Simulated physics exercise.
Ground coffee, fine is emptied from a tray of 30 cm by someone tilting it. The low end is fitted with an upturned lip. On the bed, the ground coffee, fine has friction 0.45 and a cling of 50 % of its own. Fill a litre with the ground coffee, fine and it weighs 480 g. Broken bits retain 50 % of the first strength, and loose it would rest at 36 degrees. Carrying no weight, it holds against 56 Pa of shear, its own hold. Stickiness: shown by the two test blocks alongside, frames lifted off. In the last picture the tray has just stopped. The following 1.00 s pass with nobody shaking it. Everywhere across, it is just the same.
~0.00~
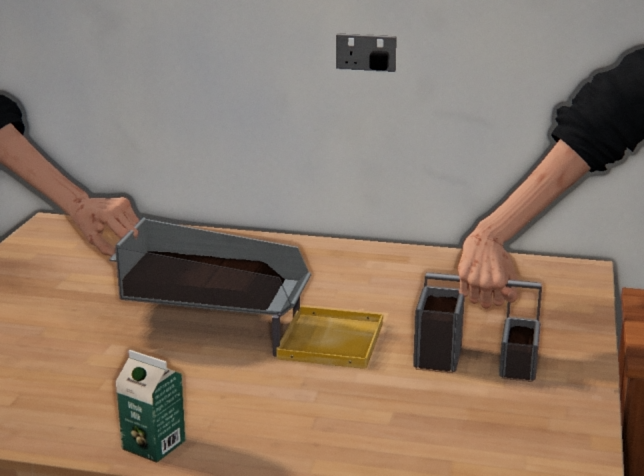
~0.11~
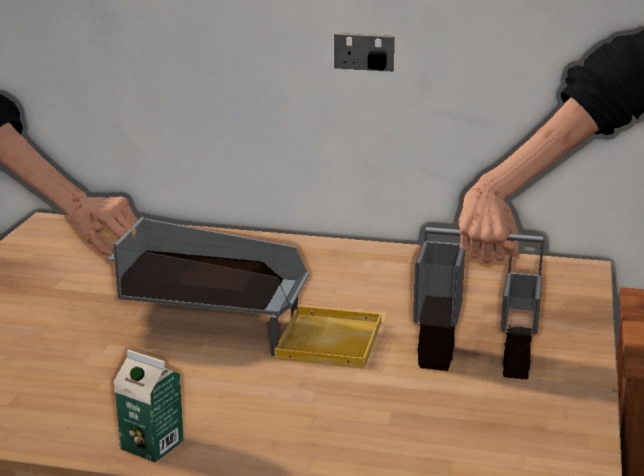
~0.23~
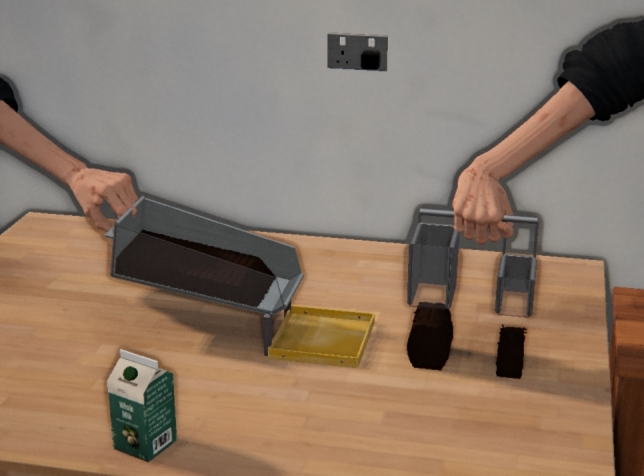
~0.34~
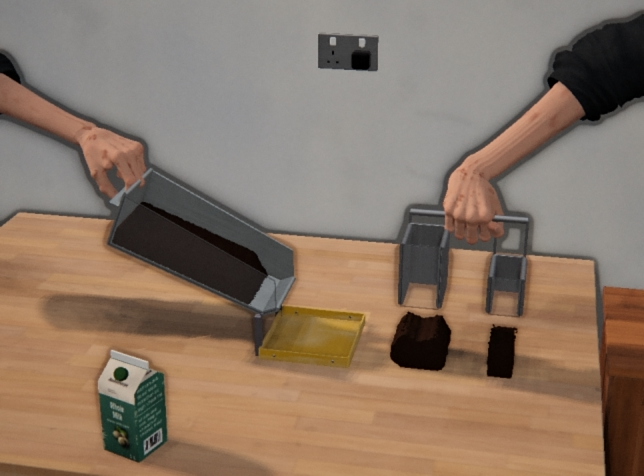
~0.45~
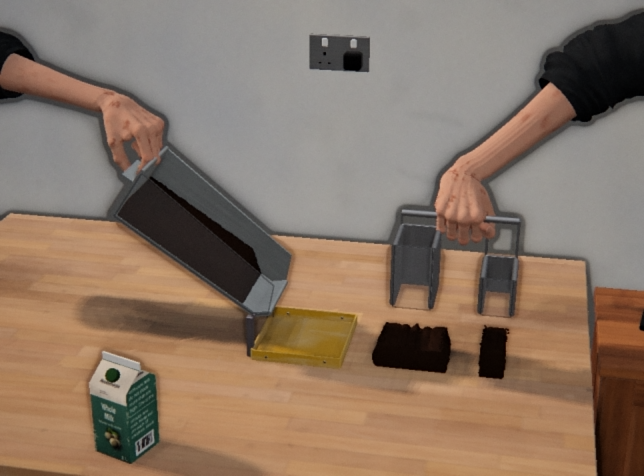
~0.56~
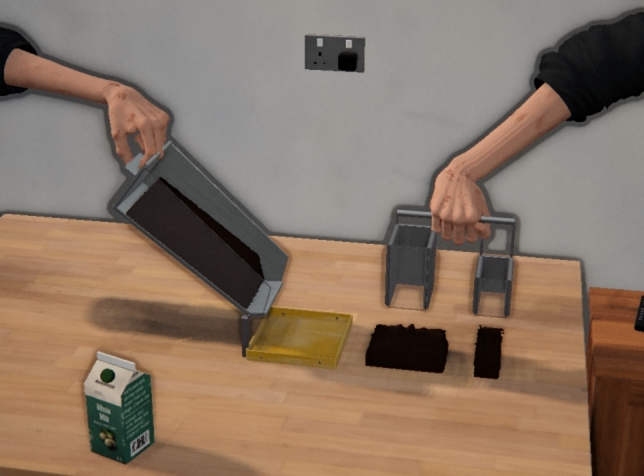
Two hands lift metal molds off dark blocks and tilt a tray as one block slumps.
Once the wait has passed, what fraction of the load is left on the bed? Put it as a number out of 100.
Roughly 85 out of 100 is left.
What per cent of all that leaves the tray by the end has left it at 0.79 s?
Looks like roughly 10 %, give or take.
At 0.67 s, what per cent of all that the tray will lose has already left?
About 0 %.
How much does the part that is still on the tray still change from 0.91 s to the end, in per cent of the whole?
I'd put it at close to 5 percent.
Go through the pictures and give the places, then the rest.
The first picture shows top of the high end at (120, 247), tilt 0 degrees; foremost bit of the ground coffee, fine at (264, 309); block heights 10 cm, 5.6 cm (left to right).
The second picture shows top of the high end at (118, 246), tilt 0 degrees; foremost bit of the ground coffee, fine at (263, 308); block heights 10 cm, 5.6 cm (left to right).
The third picture shows top of the high end at (119, 225), tilt 9 degrees; foremost bit of the ground coffee, fine at (256, 306); block heights 9.0 cm, 5.6 cm (left to right).
The fourth picture shows top of the high end at (127, 196), tilt 21 degrees; foremost bit of the ground coffee, fine at (248, 303); block heights 6.9 cm, 5.6 cm (left to right).
The fifth picture shows top of the high end at (144, 173), tilt 34 degrees; foremost bit of the ground coffee, fine at (242, 302); block heights 4.8 cm, 5.6 cm (left to right).
The sixth picture shows top of the high end at (148, 168), tilt 37 degrees; foremost bit of the ground coffee, fine at (246, 308); block heights 4.6 cm, 5.6 cm (left to right).
After 0.67 s, the tilt is 37 degrees and 100 % is on the bed.
After 0.79 s, the tilt is 37 degrees and 98 % is on the bed.
After 0.91 s, the tilt is 37 degrees and 90 % is on the bed.
After 1.03 s, the tilt is 37 degrees and 86 % is on the bed.
After 1.53 s, the tilt is 37 degrees and 85 % is on the bed.
